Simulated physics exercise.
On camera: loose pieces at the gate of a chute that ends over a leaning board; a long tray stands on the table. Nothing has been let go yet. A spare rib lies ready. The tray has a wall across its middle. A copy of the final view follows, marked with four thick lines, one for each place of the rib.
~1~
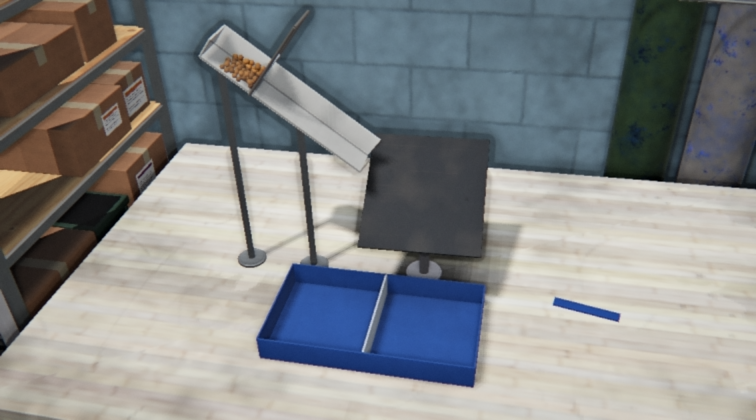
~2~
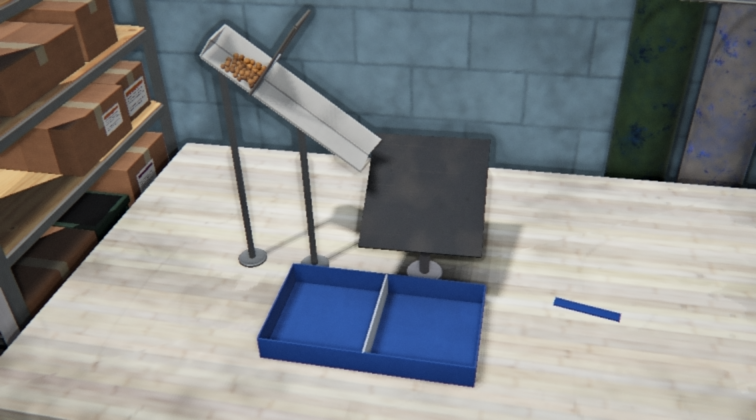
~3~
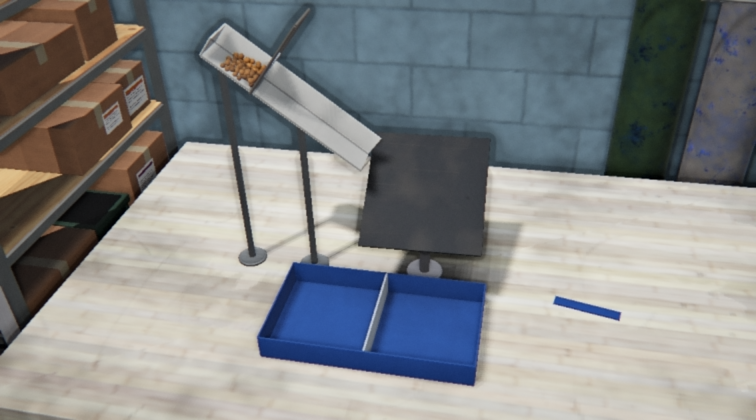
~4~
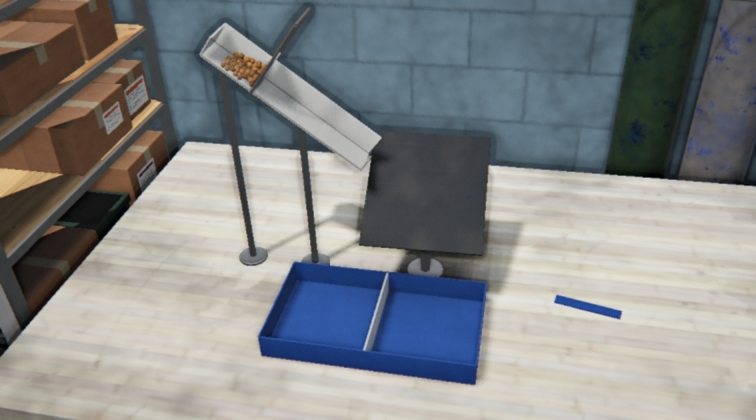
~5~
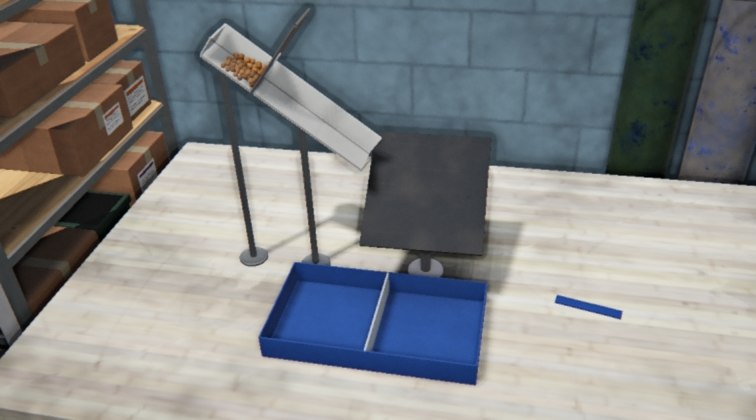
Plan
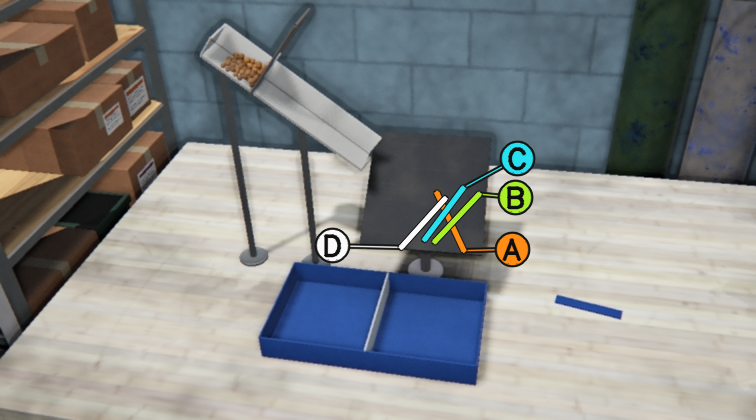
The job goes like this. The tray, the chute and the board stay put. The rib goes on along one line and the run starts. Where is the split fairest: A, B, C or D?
Use line D.
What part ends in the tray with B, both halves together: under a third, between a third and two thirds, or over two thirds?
Line B gives over two thirds.
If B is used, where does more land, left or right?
Right.
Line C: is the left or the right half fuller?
More lands on the right.
On the marked copy, line A from (436, 192) to (463, 250); line B from (479, 194) to (434, 241); line C from (463, 188) to (424, 239); line D from (444, 198) to (401, 247).
If A is chosen, of what is caught, none in the left half, all in the right.
If B is chosen, of what is caught, a stray few in the left half, nearly all in the right.
If C is chosen, of what is caught, a stray few in the left half, nearly all in the right.
If D is chosen, of what is caught, about half in the left half, about half in the right.
